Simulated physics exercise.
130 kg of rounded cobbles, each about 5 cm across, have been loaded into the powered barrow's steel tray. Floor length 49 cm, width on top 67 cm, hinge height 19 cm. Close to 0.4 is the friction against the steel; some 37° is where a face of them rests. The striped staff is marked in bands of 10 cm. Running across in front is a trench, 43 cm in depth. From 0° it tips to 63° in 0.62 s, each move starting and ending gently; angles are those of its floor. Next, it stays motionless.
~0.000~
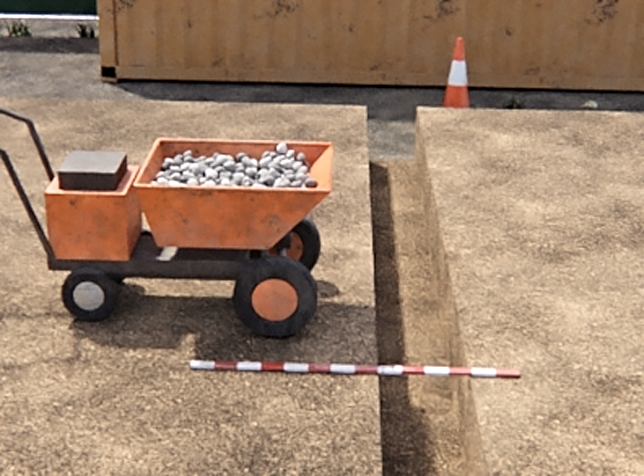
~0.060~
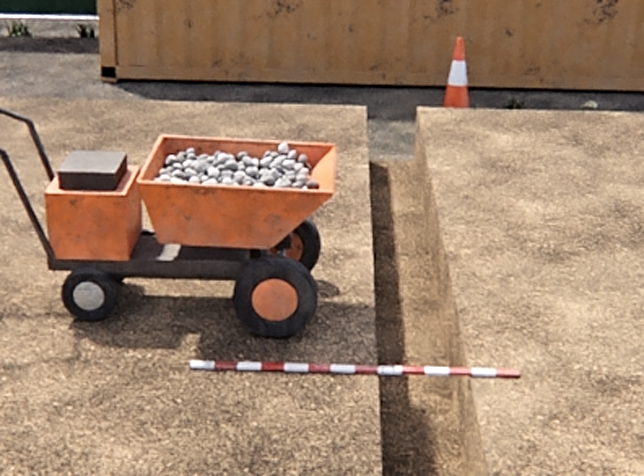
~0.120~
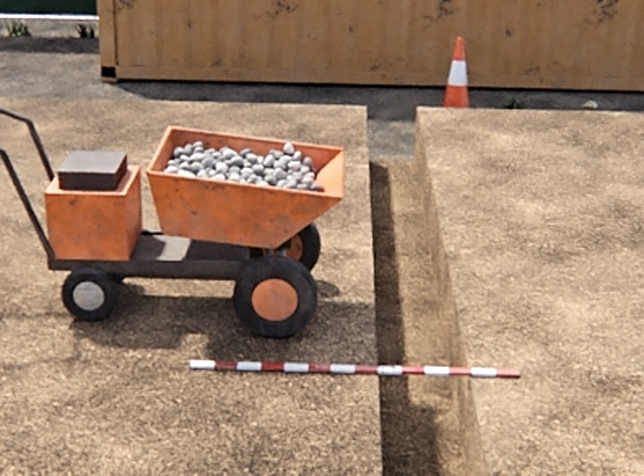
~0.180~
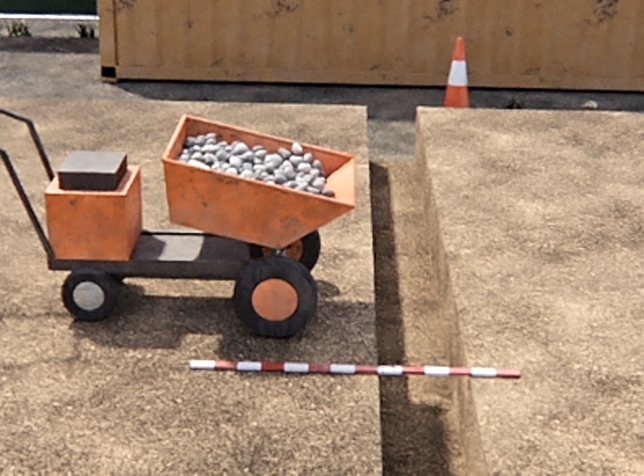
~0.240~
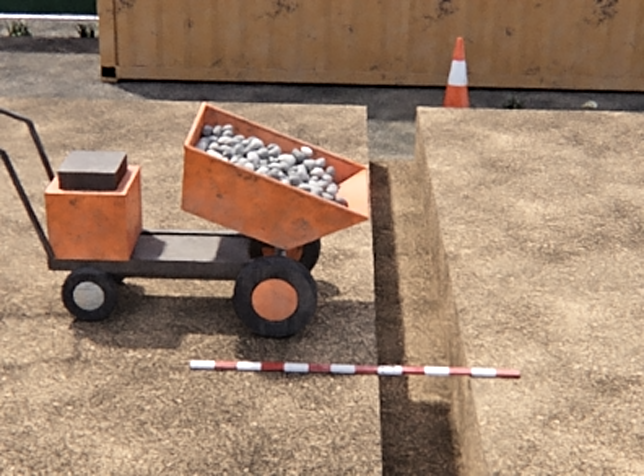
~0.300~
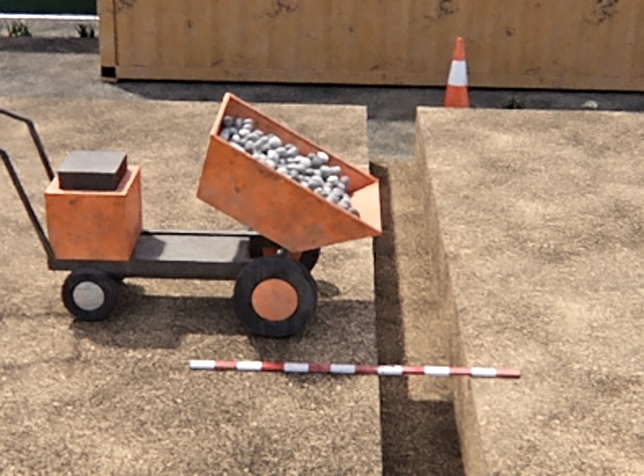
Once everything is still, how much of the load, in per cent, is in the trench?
About 71 per cent.
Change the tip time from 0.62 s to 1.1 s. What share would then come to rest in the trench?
I'd put it at roughly 85 per cent.
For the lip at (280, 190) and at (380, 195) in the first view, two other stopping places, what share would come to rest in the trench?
Roughly 95 per cent, then 30 per cent.
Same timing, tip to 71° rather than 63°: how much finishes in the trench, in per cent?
In that case around 70 percent.
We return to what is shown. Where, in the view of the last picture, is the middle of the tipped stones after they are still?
Around (437, 370).
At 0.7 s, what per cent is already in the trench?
About 15 per cent by then.
After 0.5 s the floor is at 53°; 100 % in the tray; the foremost stones are at (380, 239).
After 0.7 s the floor is at 63°; 84 % in the tray, 15 % in the trench; the foremost stones are at (457, 329).
After 1.1 s the floor is at 63°; 34 % in the tray, 37 % in the trench, 28 % past the trench; the foremost stones are at (576, 299).
After 3.0 s the floor is at 63°; 0 % in the tray, 71 % in the trench, 29 % past the trench; the foremost stones are past the picture's edge.
